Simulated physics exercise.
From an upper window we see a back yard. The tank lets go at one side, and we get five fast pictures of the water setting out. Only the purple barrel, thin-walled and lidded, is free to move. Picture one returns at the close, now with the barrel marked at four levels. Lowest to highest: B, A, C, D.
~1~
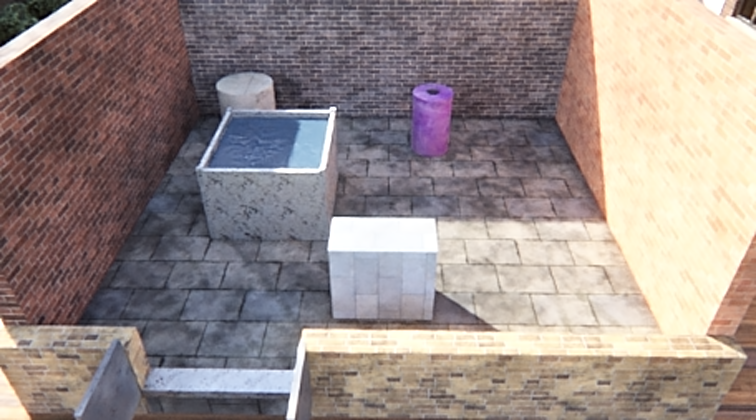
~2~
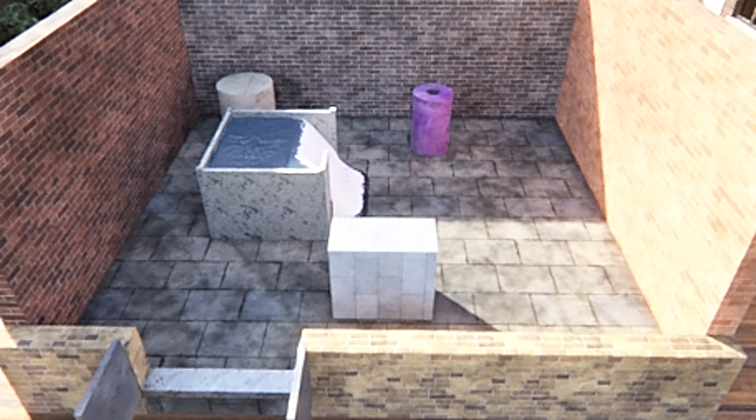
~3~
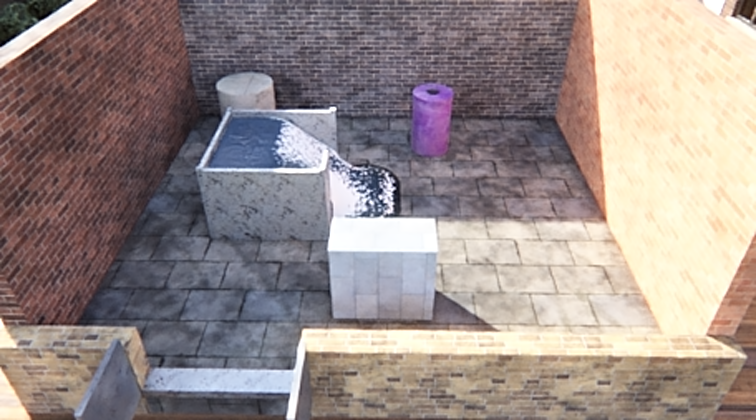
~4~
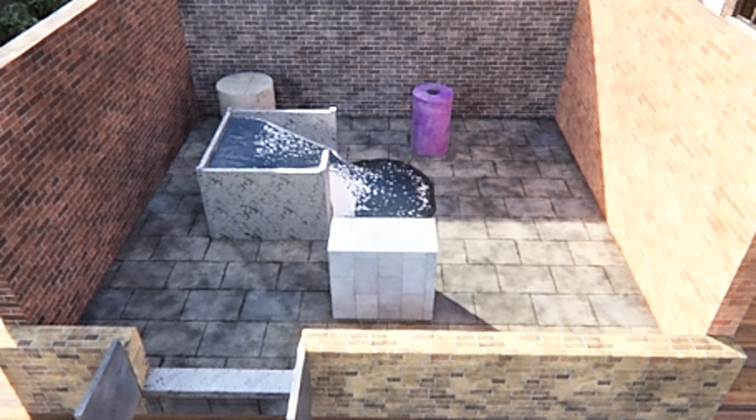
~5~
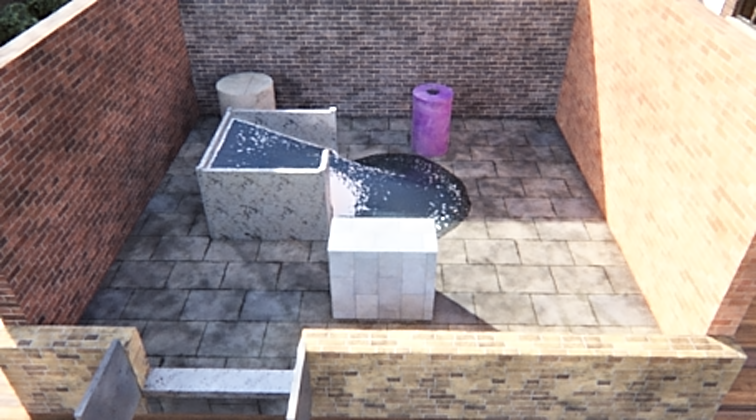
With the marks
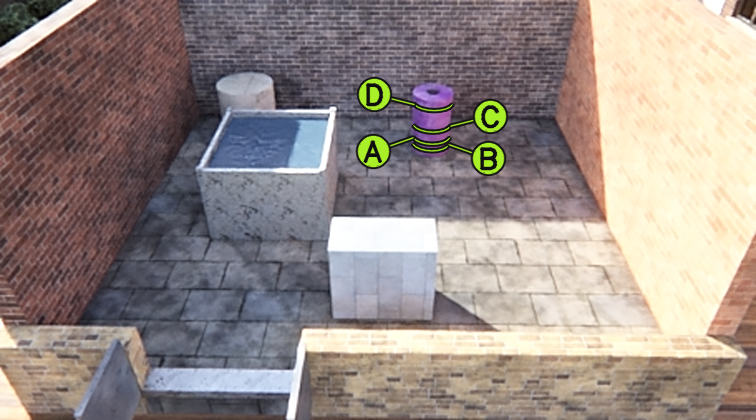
A stone tank releases water from its right side, and the water spreads across the paving.
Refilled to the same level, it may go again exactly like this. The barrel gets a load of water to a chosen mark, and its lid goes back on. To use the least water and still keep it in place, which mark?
Line C.
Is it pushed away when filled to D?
No, not at all.
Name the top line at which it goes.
Line A.
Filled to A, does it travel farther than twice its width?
No, less.
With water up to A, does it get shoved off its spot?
Yes.
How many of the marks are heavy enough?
Two of them.
On the marked copy, A at (432, 144); B at (431, 150); C at (432, 132); D at (434, 110); from the bottom up B, A, C, D.
For line A, it is pushed about its own width away.
For line B, it is pushed about twice its own width away.
For line C, it does not move.
For line D, it does not move.
